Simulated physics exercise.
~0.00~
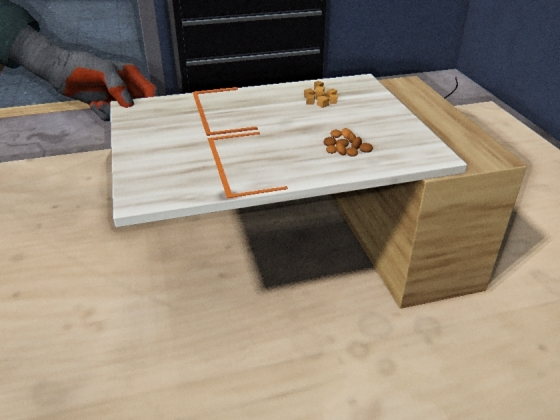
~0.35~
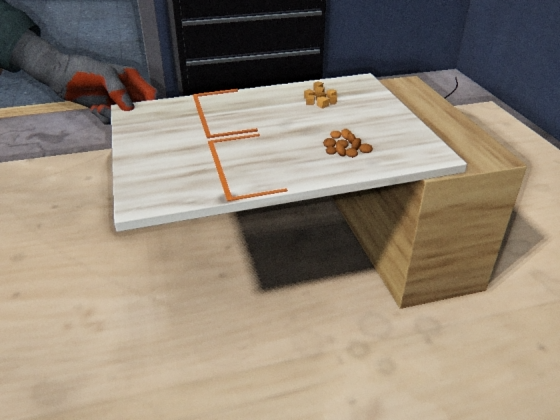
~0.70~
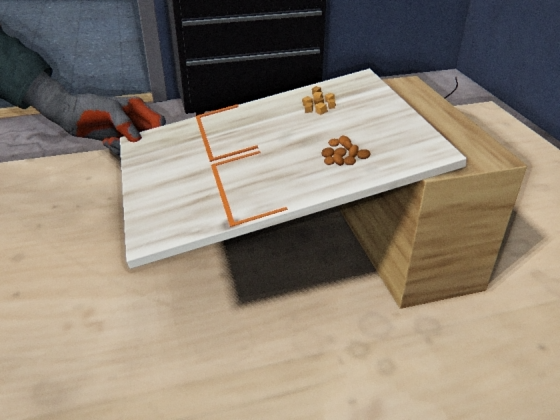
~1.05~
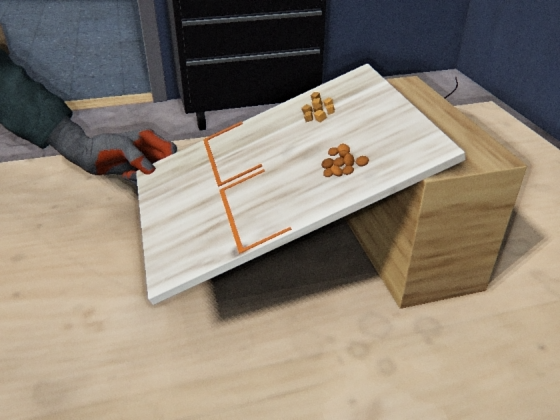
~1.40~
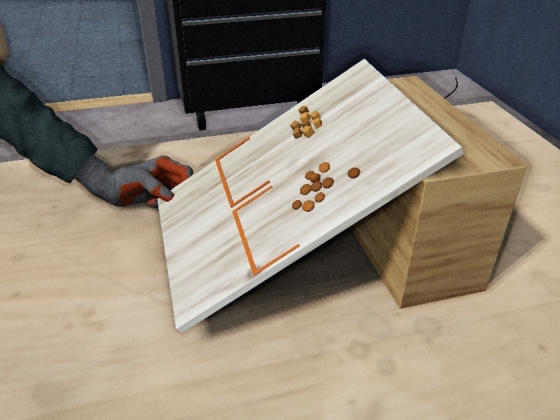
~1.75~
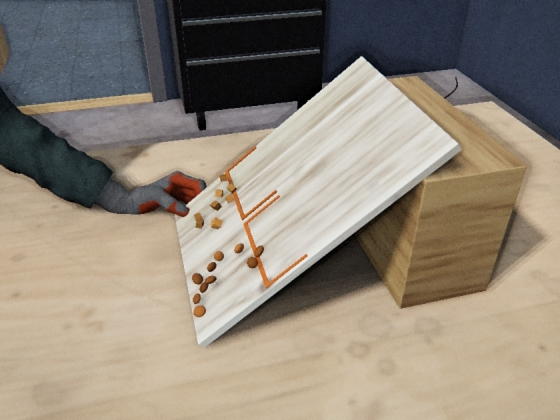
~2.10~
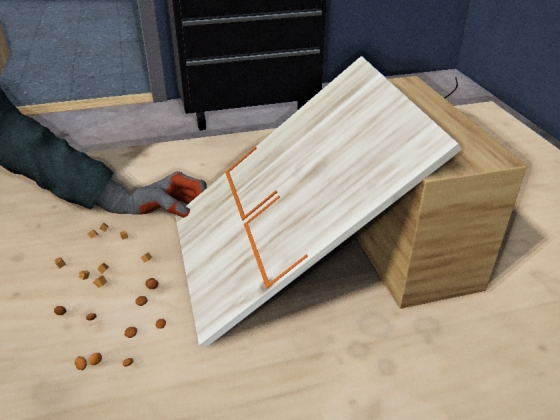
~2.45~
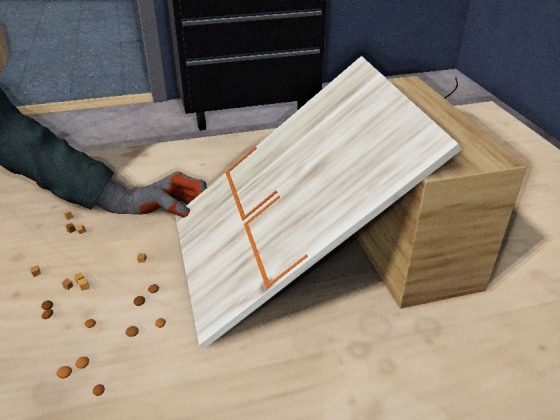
A white streaked board with two orange strips standing on it juts left from a wooden block on a pale tabletop, seen from slightly above in a workshop with a black drawer cabinet and blue walls behind. A small pile of tan cubes sits at the back and reddish-brown rounded pieces sit nearer. A gloved hand at the far left corner lowers that end, tilting the board steadily. The brown pieces start to spread and slide, then both batches tumble past the strips. They spill off the low edge and scatter across the table, leaving the sloping board empty.
